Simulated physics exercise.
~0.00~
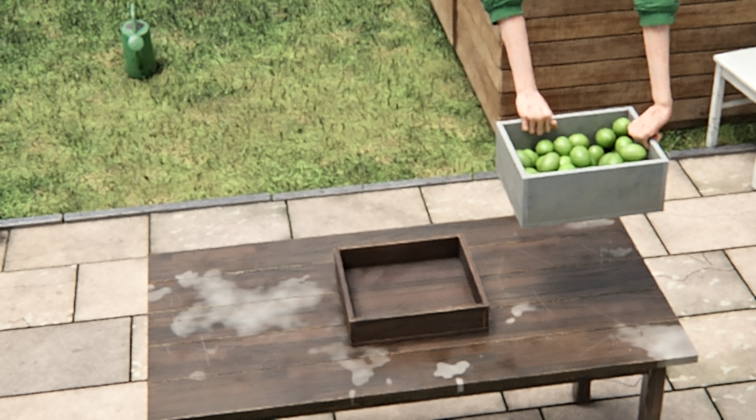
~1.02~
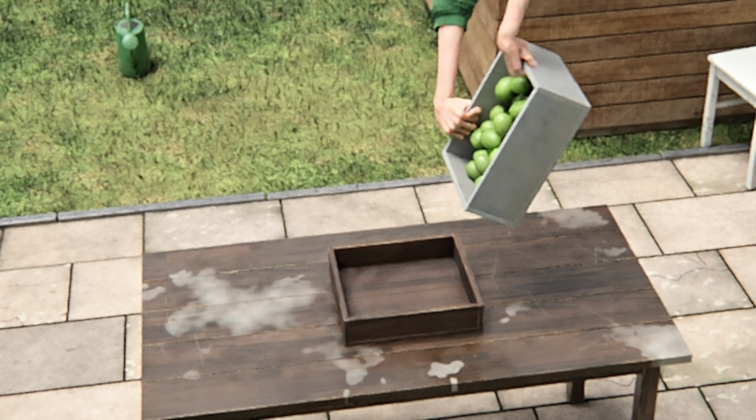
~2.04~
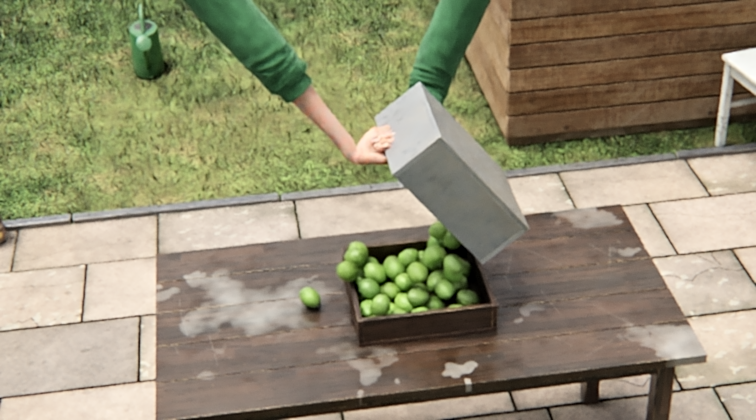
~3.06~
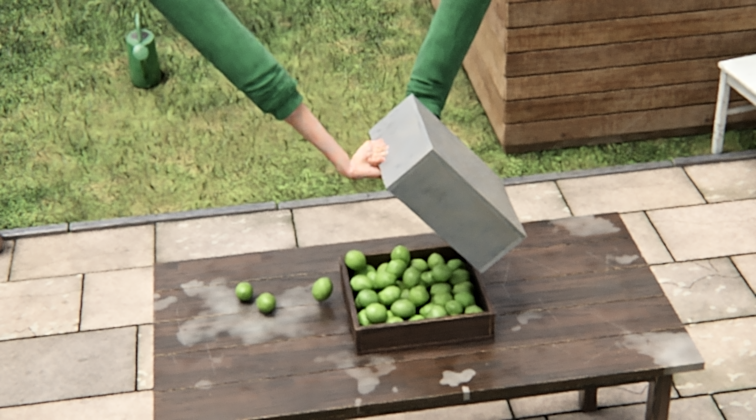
A grey box full of green, lime-like fruit is held by two hands in green sleeves above a dark, worn wooden table, seen from above on a paved patio. An empty brown wooden carton sits on the table, with grass, a green watering can and a slatted wooden structure behind. The hands bring the box left and tip it toward the carton. It turns nearly upside down, and the fruit pours out, heaping up in the carton while one lands on the table to the left. Finally the carton is full, and three fruits lie outside it on the left.
